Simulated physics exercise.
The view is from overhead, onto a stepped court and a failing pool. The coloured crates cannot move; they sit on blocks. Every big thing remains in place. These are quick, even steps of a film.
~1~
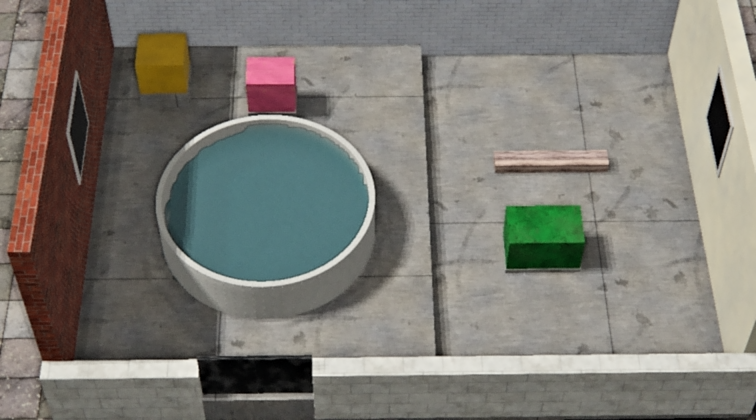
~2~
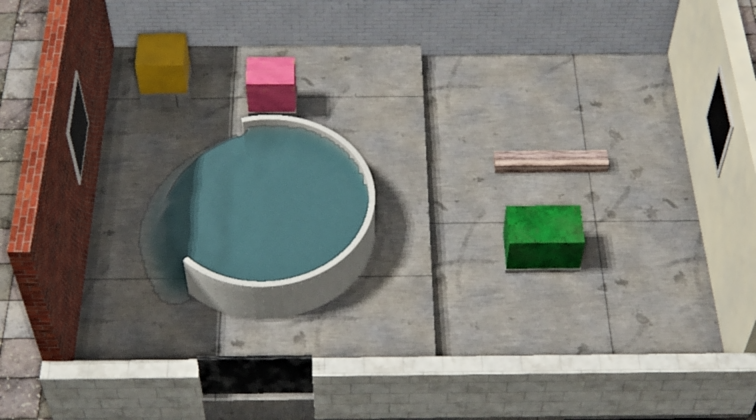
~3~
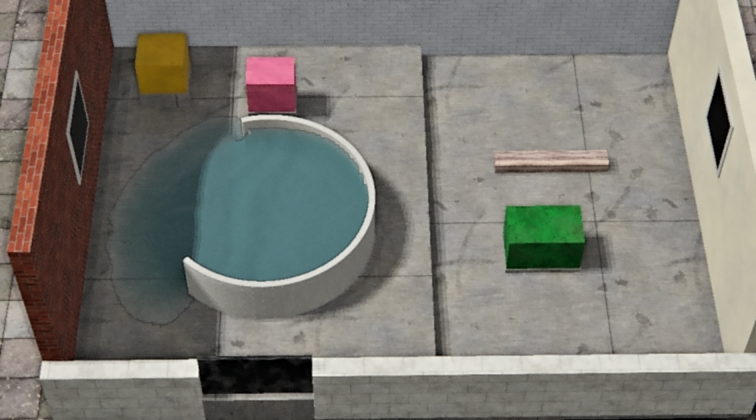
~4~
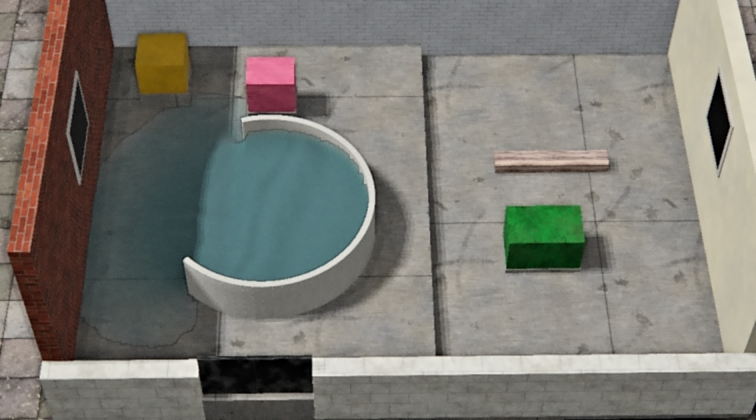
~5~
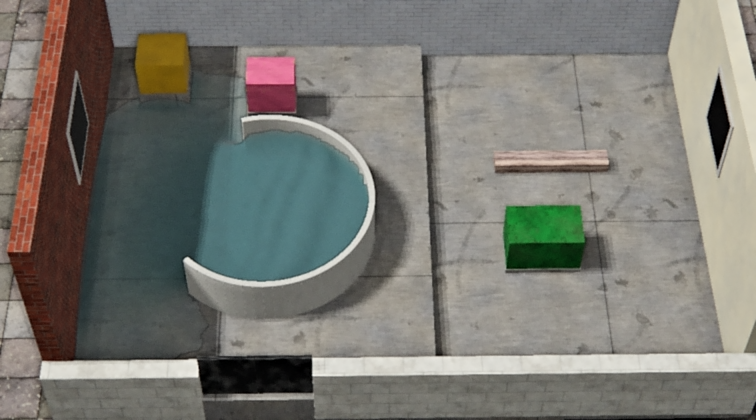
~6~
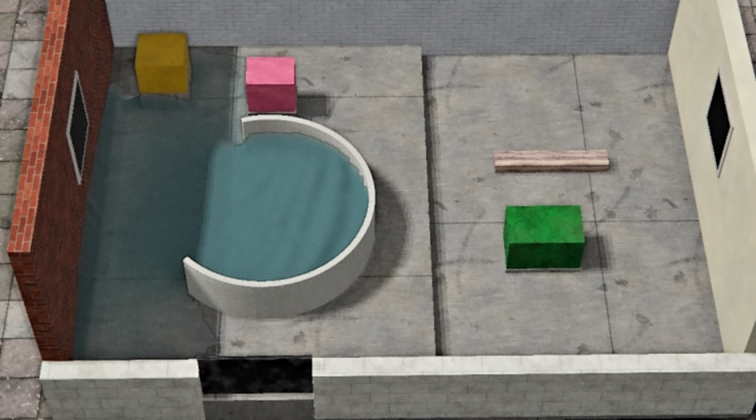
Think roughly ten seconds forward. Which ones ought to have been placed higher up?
In the end: The pink crate gets soaked; the yellow crate gets soaked; the green crate gets soaked.
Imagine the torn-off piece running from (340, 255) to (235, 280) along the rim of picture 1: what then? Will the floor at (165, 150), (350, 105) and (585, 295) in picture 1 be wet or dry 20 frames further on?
Okay, the first is waterlogged, the next is left untouched, and the last is waterlogged.
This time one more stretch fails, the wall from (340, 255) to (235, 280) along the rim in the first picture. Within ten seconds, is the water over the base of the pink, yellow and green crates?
Note: Pink is never reached; yellow is never reached; green gets flooded.
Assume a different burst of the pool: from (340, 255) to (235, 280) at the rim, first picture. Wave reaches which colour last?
My answer: The pink crate.
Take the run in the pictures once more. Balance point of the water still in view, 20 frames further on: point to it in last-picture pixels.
The water centres close to (225, 198).
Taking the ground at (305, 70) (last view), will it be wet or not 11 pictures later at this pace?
Answer: Flooding.
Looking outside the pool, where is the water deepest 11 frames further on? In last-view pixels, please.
Answer: (115, 51).
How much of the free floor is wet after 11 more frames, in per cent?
The answer is around 30 per cent.
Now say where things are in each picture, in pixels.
In the first picture, still water in the round pool at (266, 201).
In the second picture, water pours out at (171, 200) and has run to a hidden place.
In the third picture, the front is at (231, 121), out from the gap at (172, 203).
In the fourth picture, water pours out at (172, 205) and has run to (246, 104).
In the fifth picture, water pours out at (172, 205) and has run to (199, 76).
In the sixth picture, the front is at (197, 54), out from the gap at (172, 205).
A moment on, water covers 20 % of the floor; the pink crate water round its plinth, the yellow crate water round its plinth, the green crate not reached.
Next, water covers 30 % of the floor; the pink crate water round its plinth, the yellow crate water round its plinth, the green crate not reached.
Then, water covers 55 % of the floor; the pink crate water round its plinth, the yellow crate water round its plinth, the green crate water round its plinth.
Later, water covers 95 % of the floor; the pink crate water round its plinth, the yellow crate water round its plinth, the green crate water round its plinth.
In the end, water covers 95 % of the floor; the pink crate was topped, the yellow crate was topped, the green crate was topped.
